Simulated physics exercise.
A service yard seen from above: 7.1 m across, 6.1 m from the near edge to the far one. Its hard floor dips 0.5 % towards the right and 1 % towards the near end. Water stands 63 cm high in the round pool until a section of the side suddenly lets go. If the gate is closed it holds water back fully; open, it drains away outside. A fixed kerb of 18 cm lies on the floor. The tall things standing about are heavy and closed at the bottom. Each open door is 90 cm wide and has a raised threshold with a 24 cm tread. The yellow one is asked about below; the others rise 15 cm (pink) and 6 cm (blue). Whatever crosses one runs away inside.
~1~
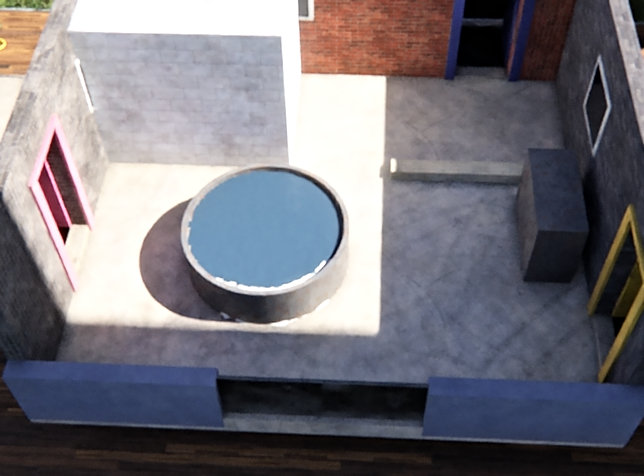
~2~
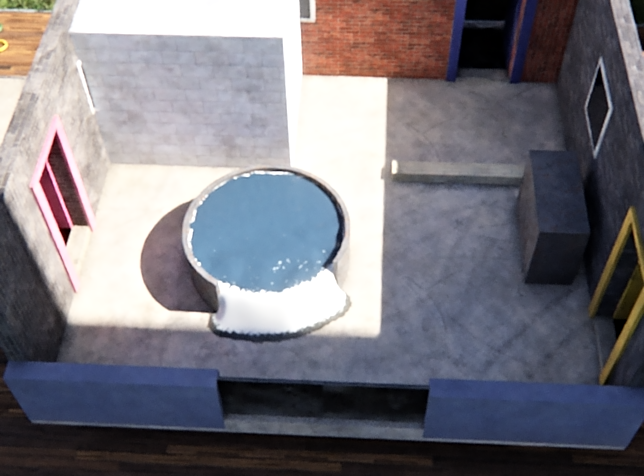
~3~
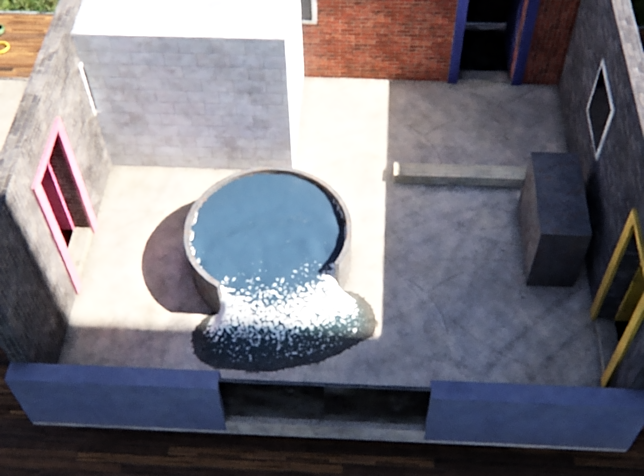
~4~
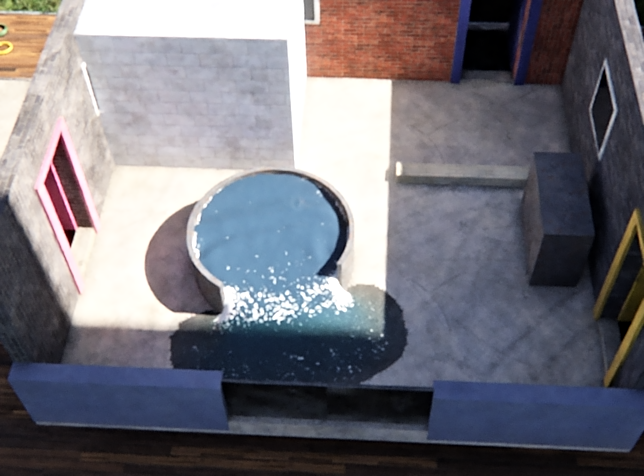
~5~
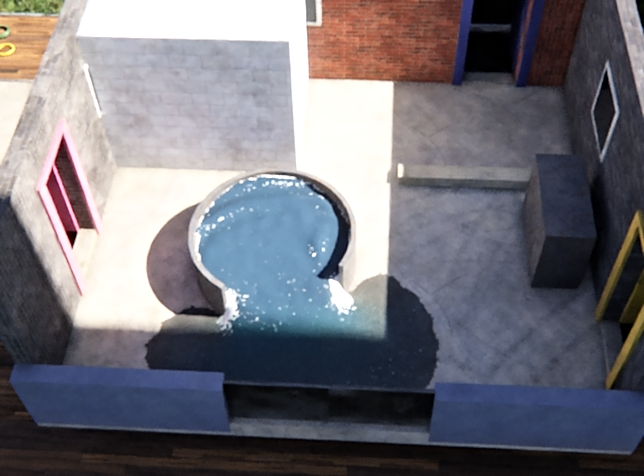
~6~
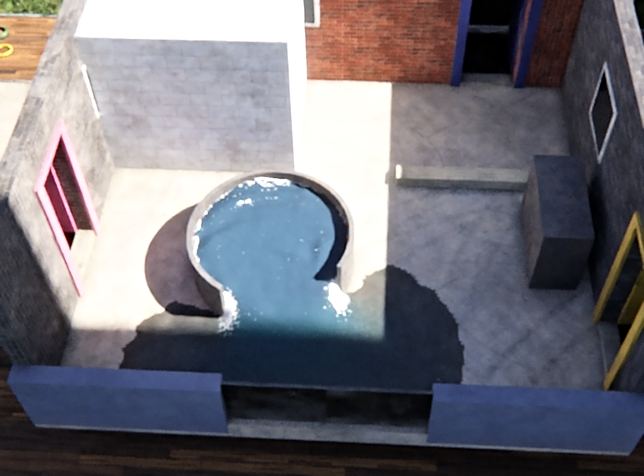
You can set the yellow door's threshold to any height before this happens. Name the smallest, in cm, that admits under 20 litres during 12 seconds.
About 23 cm.
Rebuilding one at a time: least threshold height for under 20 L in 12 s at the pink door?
About 5.5 cm at pink.
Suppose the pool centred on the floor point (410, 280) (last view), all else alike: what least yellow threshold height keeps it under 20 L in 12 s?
Some 26 cm.
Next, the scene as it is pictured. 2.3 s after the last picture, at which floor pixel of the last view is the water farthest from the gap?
Near (574, 202).
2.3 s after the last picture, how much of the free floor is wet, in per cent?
About 45 per cent.
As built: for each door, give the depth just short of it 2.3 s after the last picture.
In cm: Pink 9, blue 0, yellow 25.
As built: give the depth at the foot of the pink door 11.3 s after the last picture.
Some 5.5 cm.
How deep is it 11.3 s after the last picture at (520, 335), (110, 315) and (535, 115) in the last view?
About 8, 6 and 3 cm.
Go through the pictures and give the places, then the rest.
The round pool at (266, 229) is whole and still, 63 cm deep; the yellow door at (616, 304) is dry, in the first frame.
The front is at (226, 332), 0.3 m from the gap at (282, 311); 0.3 m2 of floor is wet, 63 cm left at the back, in the second frame.
Water pours out at (284, 315) and has run 0.7 m, to (367, 332); about 9 cm deep outside, 63 cm at the back, in the third frame.
The front is at a hidden place, 1.2 m from the gap at (287, 316); 3.1 m2 of floor is wet, 63 cm left at the back, in the fourth frame.
The front is at a hidden place, 1.7 m from the gap at (289, 318); 4.7 m2 of floor is wet, 59 cm left at the back, in the fifth frame.
The front is at a hidden place, 2.2 m from the gap at (287, 319); 5.5 m2 of floor is wet, 52 cm left at the back; the yellow door at (621, 311), 4.2 m from the gap, is still 2.0 m from the nearest water, in the sixth frame.
Then, 0.7 s after the last picture water covers 25 % of the floor, deepest (45 cm) near (277, 409); it has not reached the yellow door.
Then, 2.3 s after the last picture water covers 45 % of the floor, deepest (32 cm) near (608, 425); 25 cm at the yellow door, 72 litres in over its 10 cm threshold.
Then, 11.3 s after the last picture water covers 95 % of the floor, deepest (10 cm) near (136, 402); 9 cm at the yellow door, 218 litres in over its 10 cm threshold.
At the yellow door as built, the water peaked near 27 cm, 1.7 s after the last picture.
Run again over the same 12 s with other heights there, 38 litres in over 20.5 cm, 4 litres over 28 cm. The limit of 20 litres is kept from about 23 cm up.
